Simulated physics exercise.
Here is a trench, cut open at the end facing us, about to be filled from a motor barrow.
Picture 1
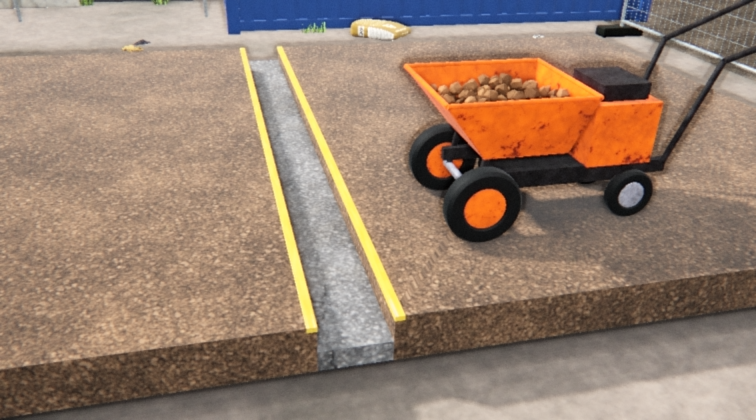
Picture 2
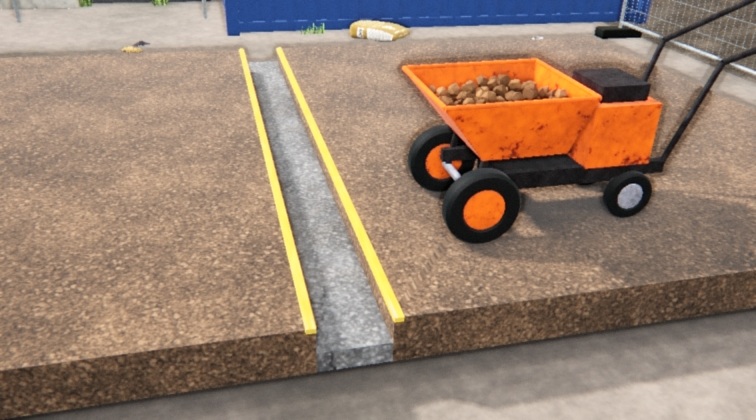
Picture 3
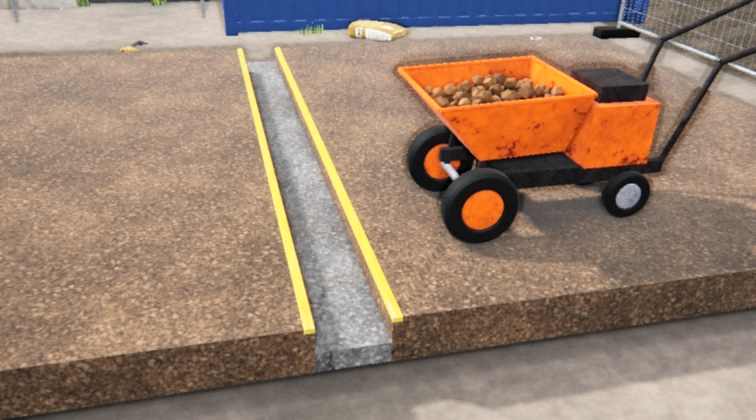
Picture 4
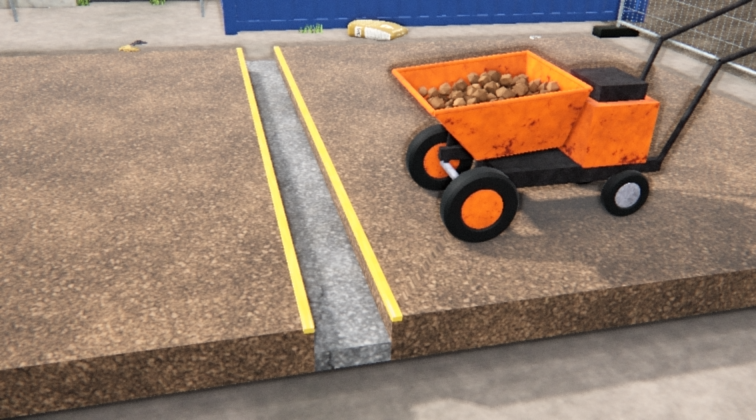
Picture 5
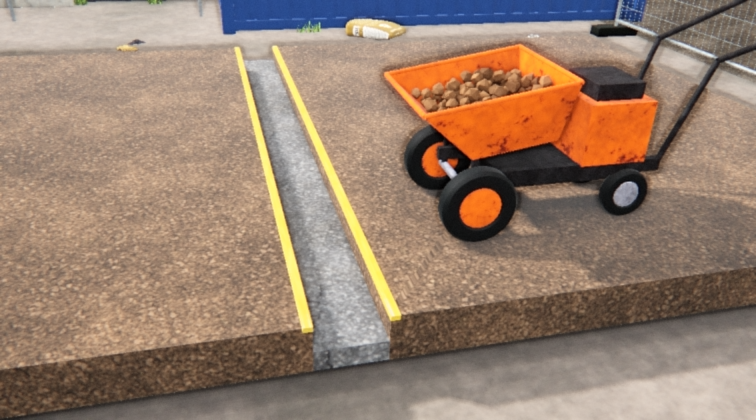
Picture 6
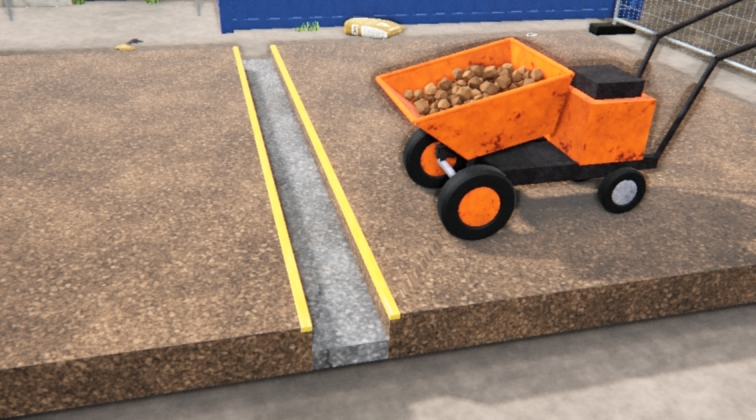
We see an orange motor barrow loaded with brown clods standing to the right of a shallow, grey-bottomed trench edged with yellow strips; its skip starts level, then slowly tilts a little toward the trench while the wheels stay put.
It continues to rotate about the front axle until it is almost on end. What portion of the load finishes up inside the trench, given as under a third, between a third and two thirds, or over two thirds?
Honestly, the trench gets beyond two-thirds of the load.
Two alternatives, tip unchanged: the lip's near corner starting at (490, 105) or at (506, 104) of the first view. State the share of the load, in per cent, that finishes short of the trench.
About 30 percent the first time, about 40 percent the second.
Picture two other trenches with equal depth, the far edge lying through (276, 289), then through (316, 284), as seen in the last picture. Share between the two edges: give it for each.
In order: 100 per cent, then 70 per cent.
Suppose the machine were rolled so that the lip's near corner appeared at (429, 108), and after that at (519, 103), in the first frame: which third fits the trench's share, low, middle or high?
Spot 1: More than two thirds. Spot 2: Under a third.
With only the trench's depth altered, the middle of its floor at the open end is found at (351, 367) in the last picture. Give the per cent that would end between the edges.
100 per cent, roughly.
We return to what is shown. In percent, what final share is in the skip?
5 per cent or so.
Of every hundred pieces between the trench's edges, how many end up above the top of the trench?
Close to 30 per cent.
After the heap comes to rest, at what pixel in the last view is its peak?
Estimated top, final frame: Near (315, 208).
Soon after the last picture, skip tipped well over; all in the skip.
A little later, skip tipped steeply; most in the skip; a small part in or heaped over the trench.
Later still, skip tipped right over; a small part in the skip; most in or heaped over the trench; a stray few beyond it.
At rest, skip tipped right over; a small part in the skip; a stray few short of the trench; most in or heaped over the trench; a stray few beyond it.
